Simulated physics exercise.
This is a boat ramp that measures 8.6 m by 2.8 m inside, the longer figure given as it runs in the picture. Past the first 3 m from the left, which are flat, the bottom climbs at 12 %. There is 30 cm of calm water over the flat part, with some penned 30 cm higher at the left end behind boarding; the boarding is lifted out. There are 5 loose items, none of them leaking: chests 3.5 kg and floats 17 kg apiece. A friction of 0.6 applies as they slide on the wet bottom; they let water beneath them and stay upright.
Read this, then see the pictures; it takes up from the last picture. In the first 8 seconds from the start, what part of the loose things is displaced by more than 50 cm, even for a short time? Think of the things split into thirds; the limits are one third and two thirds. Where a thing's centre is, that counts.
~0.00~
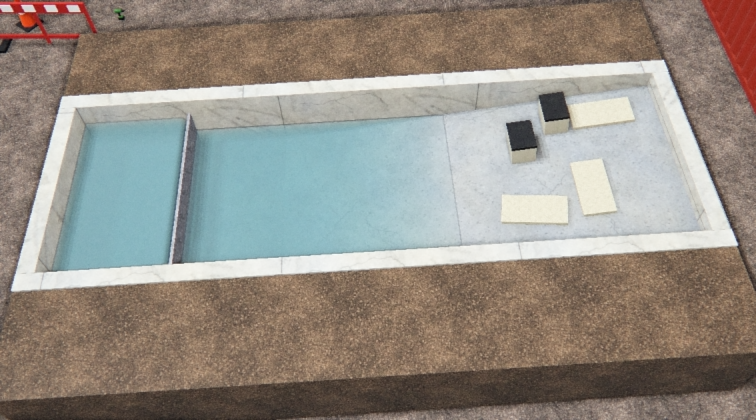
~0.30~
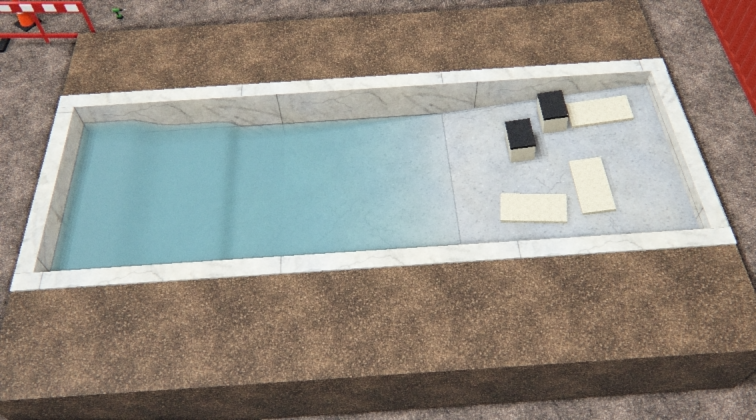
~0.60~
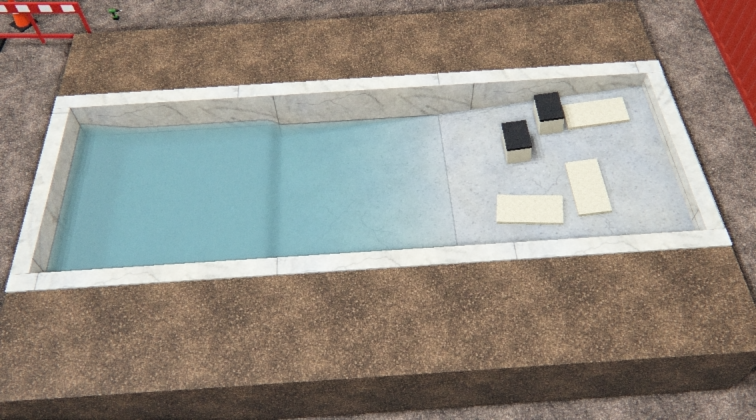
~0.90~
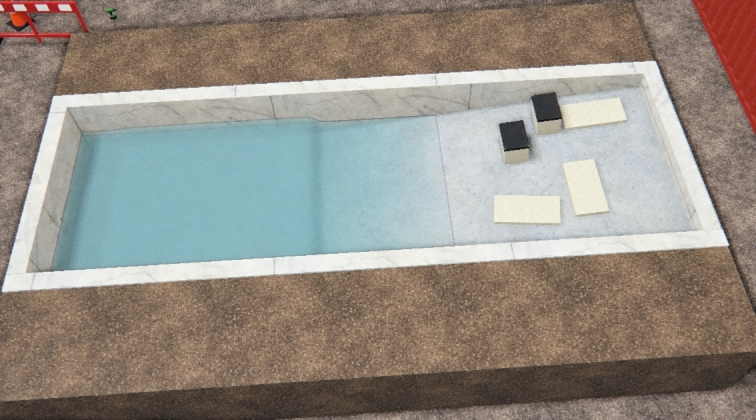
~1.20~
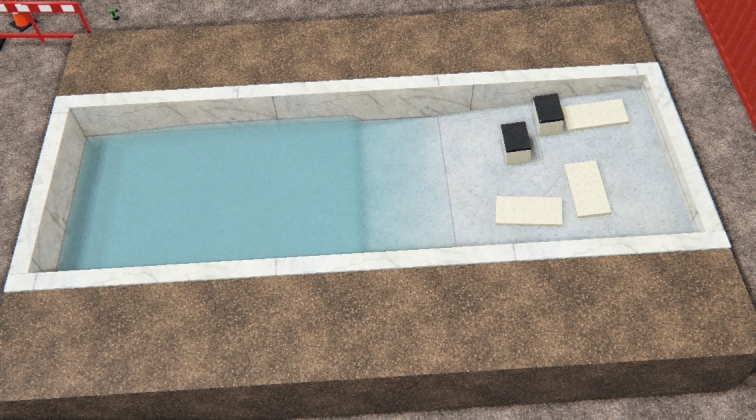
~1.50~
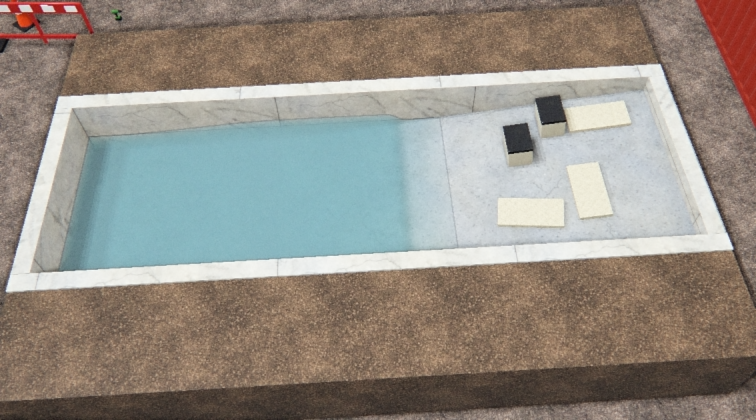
That makes two thirds or more of them.
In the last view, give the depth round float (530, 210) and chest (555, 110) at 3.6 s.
Close to 11 and 11 centimetres.
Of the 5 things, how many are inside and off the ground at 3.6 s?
3.
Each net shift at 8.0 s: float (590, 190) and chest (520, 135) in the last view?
First 350 cm, then 250 cm.
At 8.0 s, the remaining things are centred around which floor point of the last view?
About (338, 194).
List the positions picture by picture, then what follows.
The first frame shows a chest at (524, 134) rests on the ground; a float at (535, 208) rests on the ground; water covers 15.3 m2; 0 of 5 have shifted.
The second frame shows a chest at (523, 133), on the bottom; a float at (534, 207), on the bottom; 15.3 m2 under water; 0 of 5 have shifted.
The third frame shows a chest at (520, 134) rests on the ground; a float at (530, 208) rests on the ground; water covers 15.3 m2; 0 of 5 have shifted.
The fourth frame shows a chest at (517, 134) rests on the ground; a float at (528, 209), on the bottom; water covers 15.3 m2; 0 of 5 have shifted.
The fifth frame shows a chest at (519, 136), on the bottom; a float at (529, 210) rests on the ground; water covers 15.3 m2; 0 of 5 have shifted.
The sixth frame shows a chest at (521, 137) rests on the ground; a float at (531, 211) rests on the ground; water covers 15.3 m2; 0 of 5 have shifted.
After 2.1 s 0 of 5 are over 50 cm from their spots; 0 afloat.
After 3.6 s 1 of 5 are over 50 cm from their spots; 3 afloat.
After 5.6 s 5 of 5 are over 50 cm from their spots; 4 afloat.
After 8.0 s 5 of 5 are over 50 cm from their spots, and 5 have been at some point; 4 afloat.
